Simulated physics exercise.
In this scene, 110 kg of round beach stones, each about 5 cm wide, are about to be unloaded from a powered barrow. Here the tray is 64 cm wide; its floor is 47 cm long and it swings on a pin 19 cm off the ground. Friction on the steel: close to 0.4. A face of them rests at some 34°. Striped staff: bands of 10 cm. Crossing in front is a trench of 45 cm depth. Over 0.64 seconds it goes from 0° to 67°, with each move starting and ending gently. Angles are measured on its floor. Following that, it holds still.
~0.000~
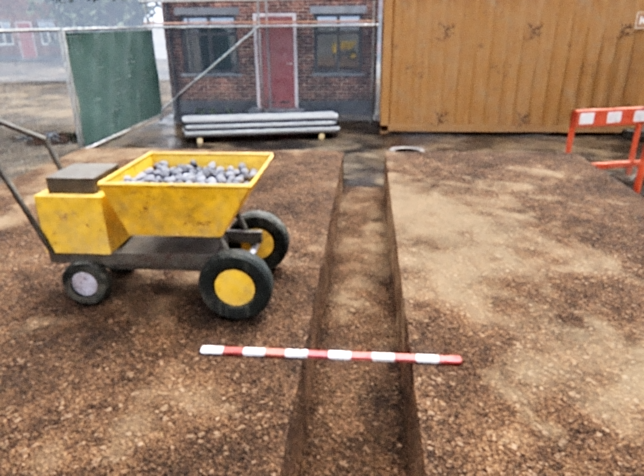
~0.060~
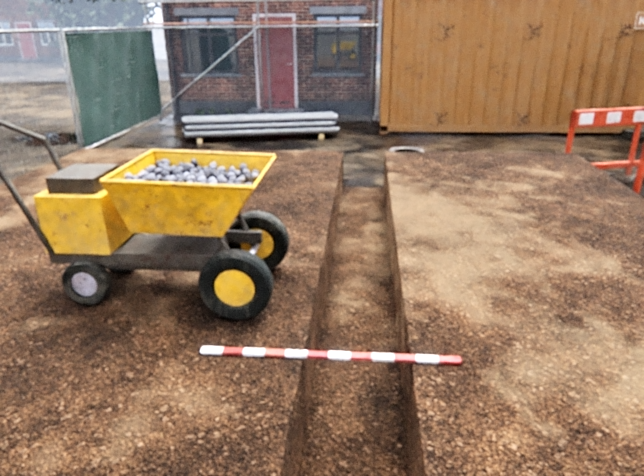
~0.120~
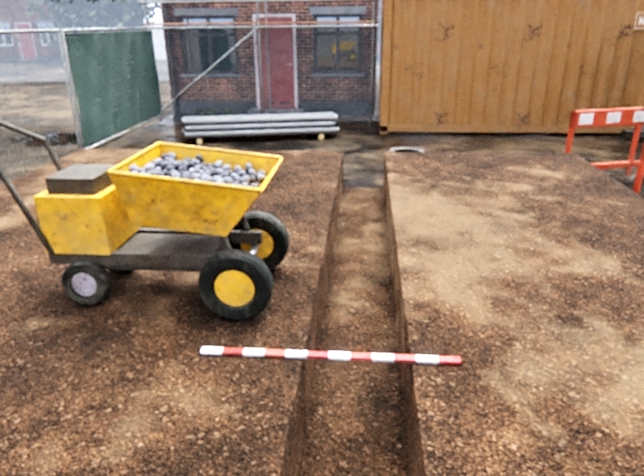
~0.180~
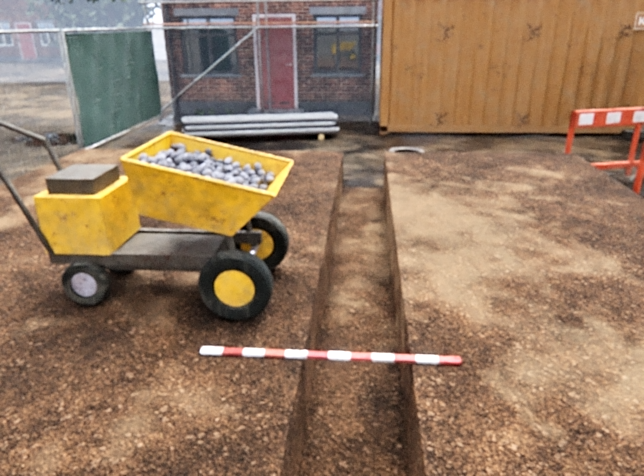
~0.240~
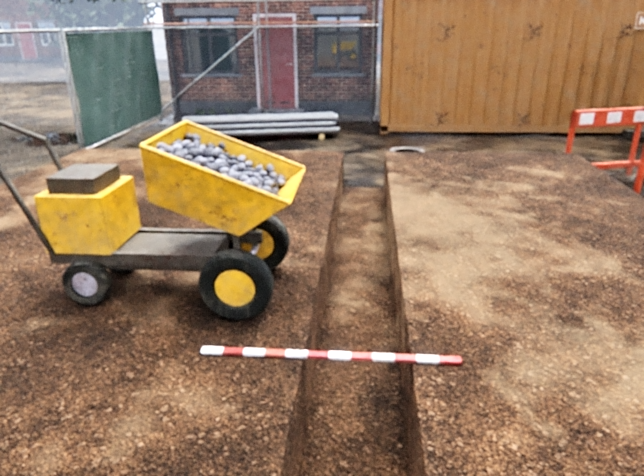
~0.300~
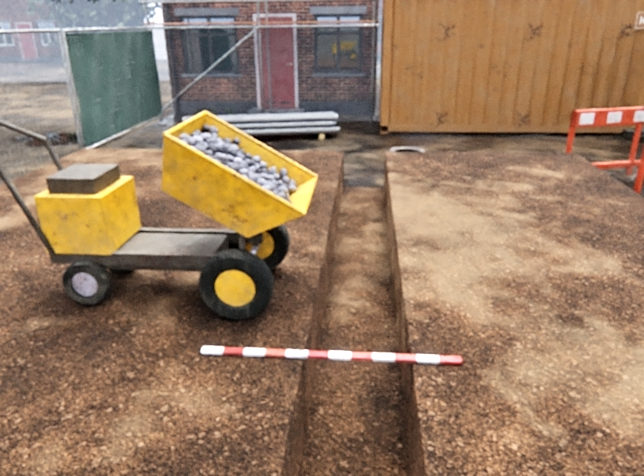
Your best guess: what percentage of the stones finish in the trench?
My guess is about 68 per cent.
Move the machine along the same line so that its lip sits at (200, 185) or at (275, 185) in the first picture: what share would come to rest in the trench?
100 and 45 %.
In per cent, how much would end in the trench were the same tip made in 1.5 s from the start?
I'd put it at roughly 95 per cent.
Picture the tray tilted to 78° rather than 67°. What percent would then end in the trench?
It would be near 70 per cent.
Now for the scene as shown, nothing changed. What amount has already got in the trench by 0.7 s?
Some 25 per cent.
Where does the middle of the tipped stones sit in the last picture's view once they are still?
Roughly at pixel (387, 352).
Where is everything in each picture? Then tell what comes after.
In the first frame, the tray is at 0°, its lip at (250, 187); the top of the load is at (173, 172).
In the second frame, lip at (253, 188), floor tilted 2°, highest stones at (174, 170); the stones move at 0.4 m/s on average.
In the third frame, the tray is at 6°, its lip at (261, 191); the top of the load is at (172, 164); the stones move at 0.8 m/s on average.
In the fourth frame, lip at (274, 196), floor tilted 13°, highest stones at (175, 154); the stones move at 1.1 m/s on average.
In the fifth frame, the tray is at 21°, its lip at (289, 203); the top of the load is at (186, 144); the stones move at 1.3 m/s on average.
In the sixth frame, lip at (304, 214), floor tilted 30°, highest stones at (205, 136); the stones move at 1.4 m/s on average.
After 0.5 s the floor is at 57°; 100 % in the tray; the foremost stones are at (324, 229).
After 0.7 s the floor is at 67°; 72 % in the tray, 27 % in the trench, 1 % past the trench; the foremost stones are at (411, 284).
After 1.1 s the floor is at 67°; 26 % in the tray, 42 % in the trench, 32 % past the trench; the foremost stones are at (541, 306).
After 3.0 s the floor is at 67°; 0 % in the tray, 68 % in the trench, 32 % past the trench; the foremost stones are past the picture's edge.
